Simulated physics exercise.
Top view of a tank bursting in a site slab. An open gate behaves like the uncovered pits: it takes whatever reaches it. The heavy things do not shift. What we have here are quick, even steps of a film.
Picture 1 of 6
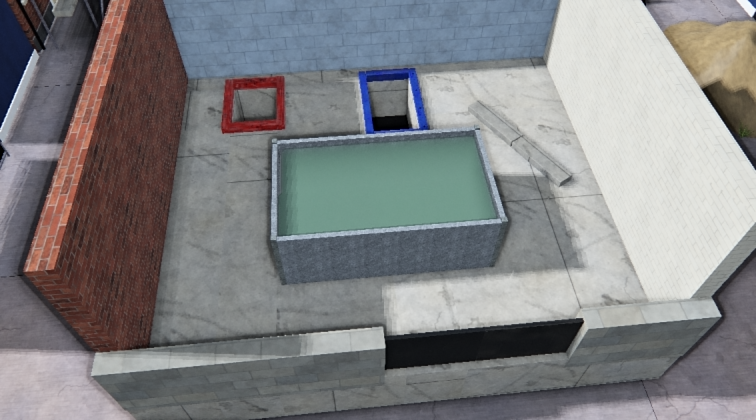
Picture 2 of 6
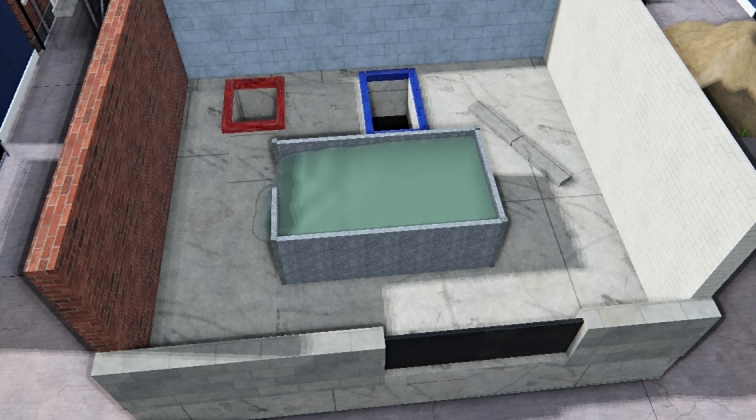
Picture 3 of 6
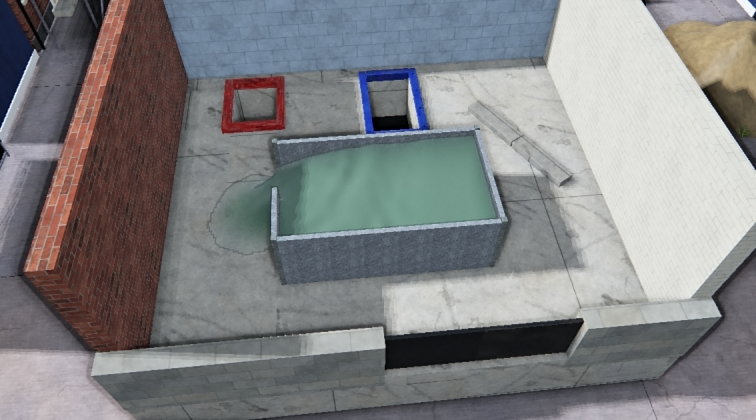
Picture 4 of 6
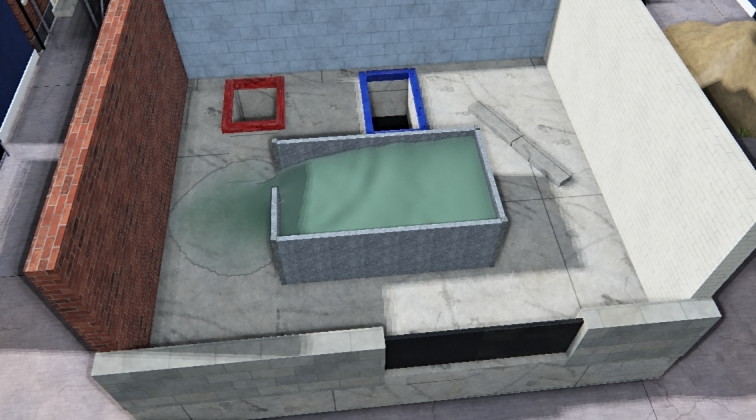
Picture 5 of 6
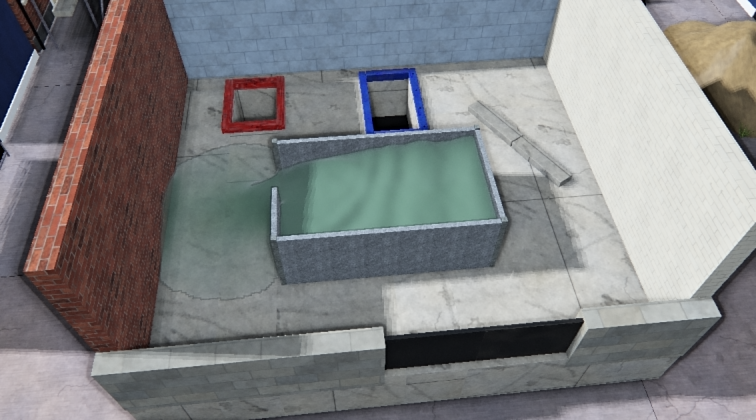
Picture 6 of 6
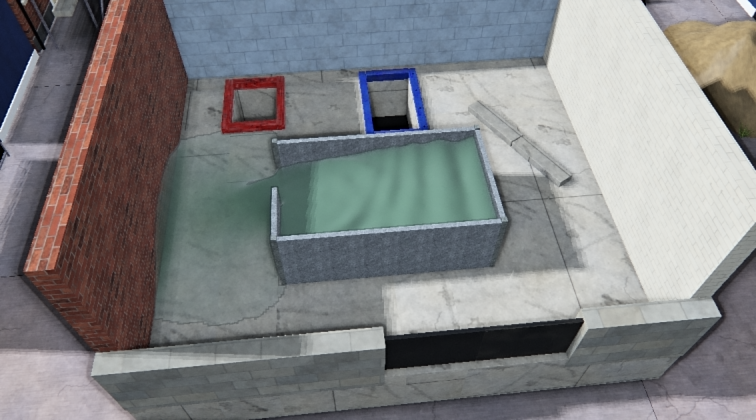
Green water pouring from a gap in the left end of a grey tank, spreading across the slab to the red brick wall.
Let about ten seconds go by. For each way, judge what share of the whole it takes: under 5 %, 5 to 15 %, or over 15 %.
Shares: The gate takes under 5 %; the red pit takes over 15 %; the blue pit takes under 5 %.
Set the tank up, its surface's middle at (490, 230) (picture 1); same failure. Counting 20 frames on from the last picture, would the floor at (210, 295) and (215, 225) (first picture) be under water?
Looking at the two spots in order, the first is waterlogged and the second is waterlogged.
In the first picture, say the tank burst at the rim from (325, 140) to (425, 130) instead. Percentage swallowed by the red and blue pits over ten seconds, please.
Lab note - share by pit: Red 14 %, blue 30 %.
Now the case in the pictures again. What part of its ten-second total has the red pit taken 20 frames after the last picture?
Close to 40 out of every hundred.
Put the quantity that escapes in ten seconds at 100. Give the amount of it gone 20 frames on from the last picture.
That comes to 40 per cent, as I work it out.
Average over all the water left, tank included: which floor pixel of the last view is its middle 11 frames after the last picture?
I'd mark it close to (306, 212).
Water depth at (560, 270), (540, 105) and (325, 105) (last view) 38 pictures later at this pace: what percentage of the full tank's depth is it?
10, 2 and 2 in a hundred, in turn.
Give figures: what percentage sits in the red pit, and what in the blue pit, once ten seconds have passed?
First 16 %, then 2 %.
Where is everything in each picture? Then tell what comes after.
Still water in the tank at (383, 184), in the first frame.
The front is at (268, 236), out from the gap at (283, 195), in the second frame.
Water pours out at (283, 198) and has run to (218, 229), in the third frame.
The front is at (180, 208), out from the gap at (284, 199), in the fourth frame.
The front is at (176, 172), out from the gap at (284, 199), in the fifth frame.
The front is at (180, 144), out from the gap at (284, 199), in the sixth frame.
A moment on, water covers 20 % of the floor; the gate 0 %, the red pit 0 %, the blue pit 0 %.
Next, water covers 35 % of the floor; the gate 0 %, the red pit 1 %, the blue pit 0 %.
Then, water covers 60 % of the floor; the gate 0 %, the red pit 6 %, the blue pit 1 %.
Later, water covers 80 % of the floor; the gate 0 %, the red pit 14 %, the blue pit 2 %.
In the end, water covers 95 % of the floor; the gate 0 %, the red pit 17 %, the blue pit 2 %.
